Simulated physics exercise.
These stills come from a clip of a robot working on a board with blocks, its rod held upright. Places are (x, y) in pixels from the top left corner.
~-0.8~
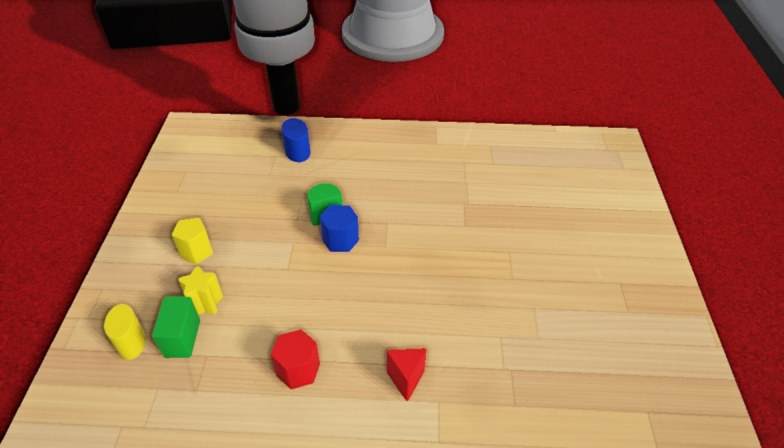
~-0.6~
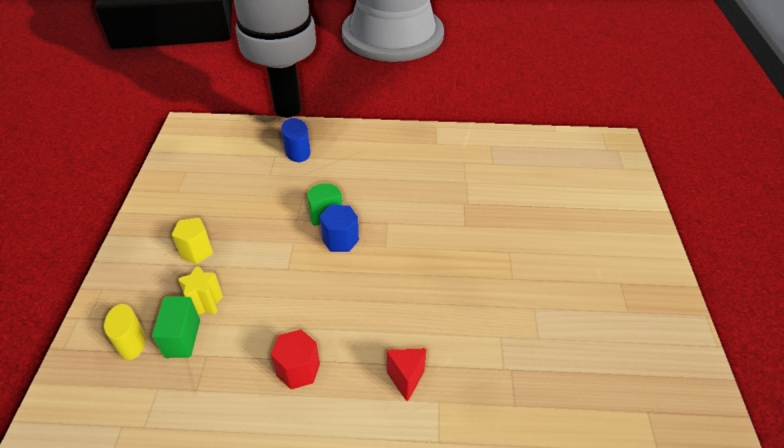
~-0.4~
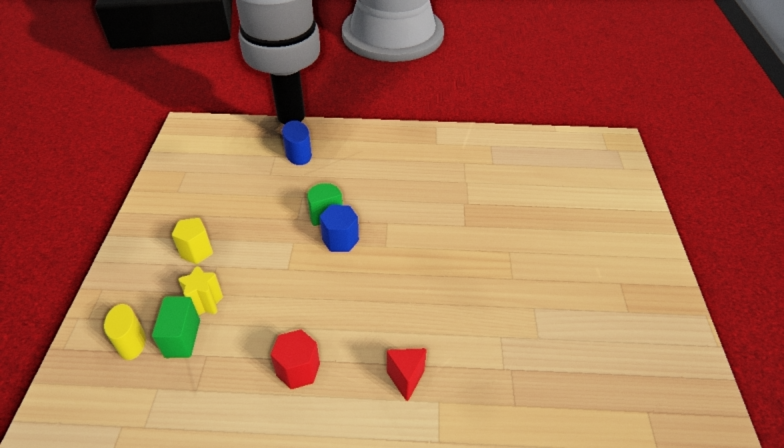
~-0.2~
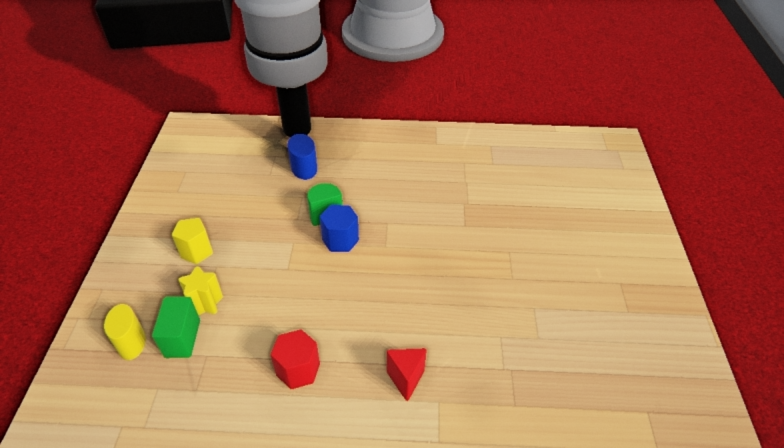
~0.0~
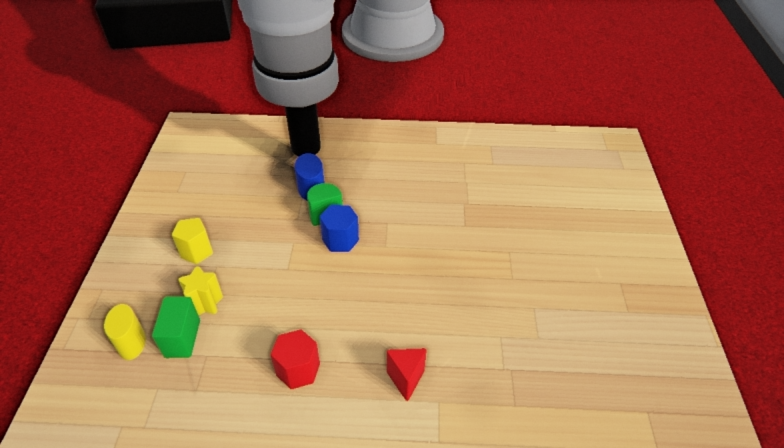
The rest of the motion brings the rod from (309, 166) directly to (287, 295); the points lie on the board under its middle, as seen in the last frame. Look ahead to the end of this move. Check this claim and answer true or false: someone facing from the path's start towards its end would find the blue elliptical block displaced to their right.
Answer: False.
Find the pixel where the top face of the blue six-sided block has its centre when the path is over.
The middle of the upper face of the blue six-sided block will lie at about (360, 233) in the picture.
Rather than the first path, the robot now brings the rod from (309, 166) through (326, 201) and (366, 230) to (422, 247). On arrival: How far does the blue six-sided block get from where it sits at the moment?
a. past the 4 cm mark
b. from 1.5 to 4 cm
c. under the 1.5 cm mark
My answer is option b.
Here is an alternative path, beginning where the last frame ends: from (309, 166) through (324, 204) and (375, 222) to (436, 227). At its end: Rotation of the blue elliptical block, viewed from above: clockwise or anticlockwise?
The block turns clockwise.
What follows on the original path. One third of the way, rod (300, 187); blue elliptical block (306, 205); green half-round block (333, 217), turned 50° anticlockwise; blue six-sided block (356, 231), turned 10° anticlockwise.
Two thirds of the way, rod (292, 230); blue elliptical block (310, 247), turned 45° anticlockwise; green half-round block (335, 220), turned 55° anticlockwise; blue six-sided block (360, 233), turned 15° anticlockwise.
At the end, rod (284, 279); yellow star block still; red six-sided block still; blue elliptical block (319, 274), turned 140° anticlockwise; green half-round block (335, 220), turned 55° anticlockwise; blue six-sided block (360, 233), turned 15° anticlockwise.
